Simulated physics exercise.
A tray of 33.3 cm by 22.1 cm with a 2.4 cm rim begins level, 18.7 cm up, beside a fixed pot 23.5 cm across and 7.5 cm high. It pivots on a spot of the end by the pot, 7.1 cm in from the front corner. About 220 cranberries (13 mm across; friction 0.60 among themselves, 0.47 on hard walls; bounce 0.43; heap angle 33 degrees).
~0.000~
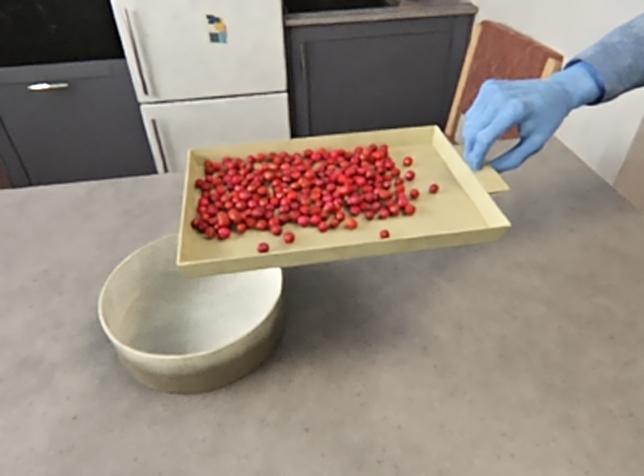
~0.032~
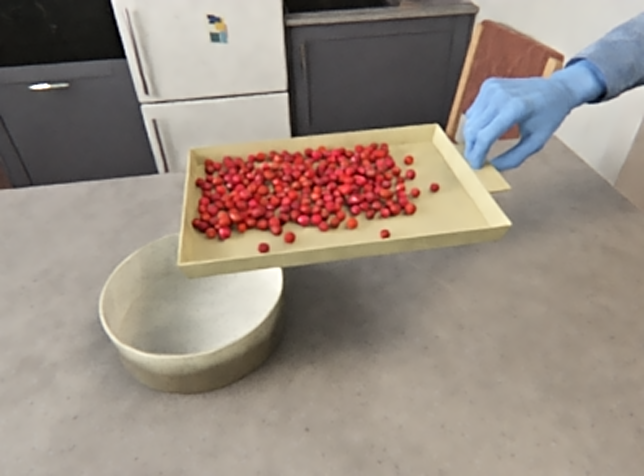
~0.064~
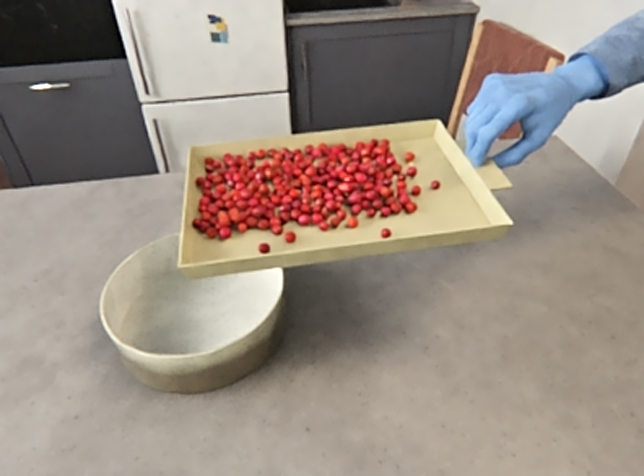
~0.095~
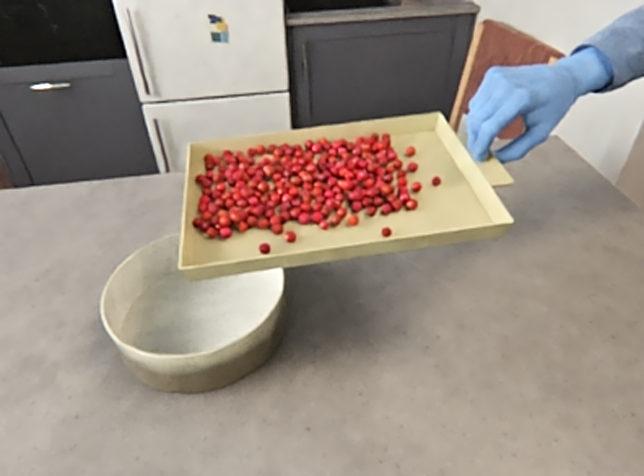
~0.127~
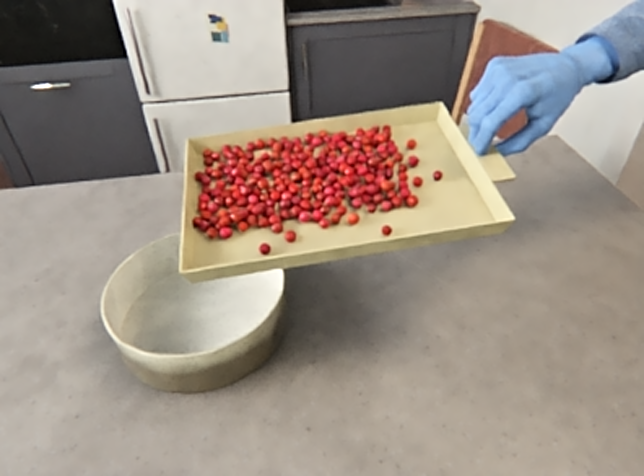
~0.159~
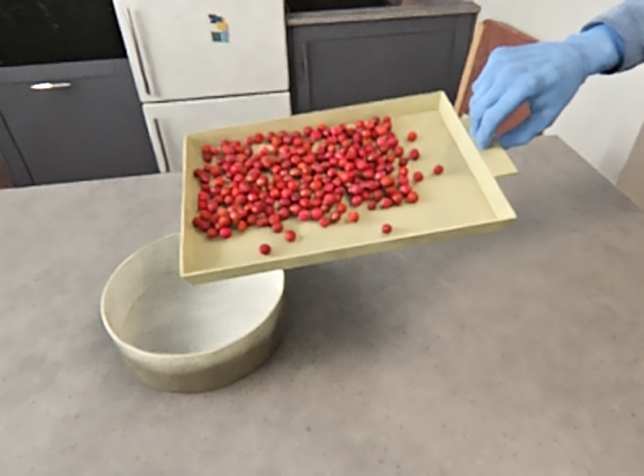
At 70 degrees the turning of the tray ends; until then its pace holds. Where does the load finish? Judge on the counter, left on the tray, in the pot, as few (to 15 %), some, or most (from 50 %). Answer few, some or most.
Counter some, tray most, pot few.
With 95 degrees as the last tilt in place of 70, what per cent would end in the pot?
In that case some 30 per cent.
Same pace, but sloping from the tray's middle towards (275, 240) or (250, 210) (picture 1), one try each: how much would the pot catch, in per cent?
Some 10 and 25 per cent.
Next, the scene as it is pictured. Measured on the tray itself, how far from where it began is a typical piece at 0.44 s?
About 4 cm.
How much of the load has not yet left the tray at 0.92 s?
Some 80 per cent of the load.
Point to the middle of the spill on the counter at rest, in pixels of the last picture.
At about (242, 429).
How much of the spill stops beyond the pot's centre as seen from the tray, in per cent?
About 20 per cent.
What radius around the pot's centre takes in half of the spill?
Some 20 cm.
After 0.44 s, tilt 41 degrees; the tray holds 100 %, the pot 0 %.
Then, at 0.62 s, tilt 60 degrees; the tray holds 100 %, the pot 0 %.
After 0.92 s, tilt 70 degrees; the tray holds 80 %, the pot 0 %.
By 2.1 s all is still; counter 35 %, tray 60 %, pot 5 %.
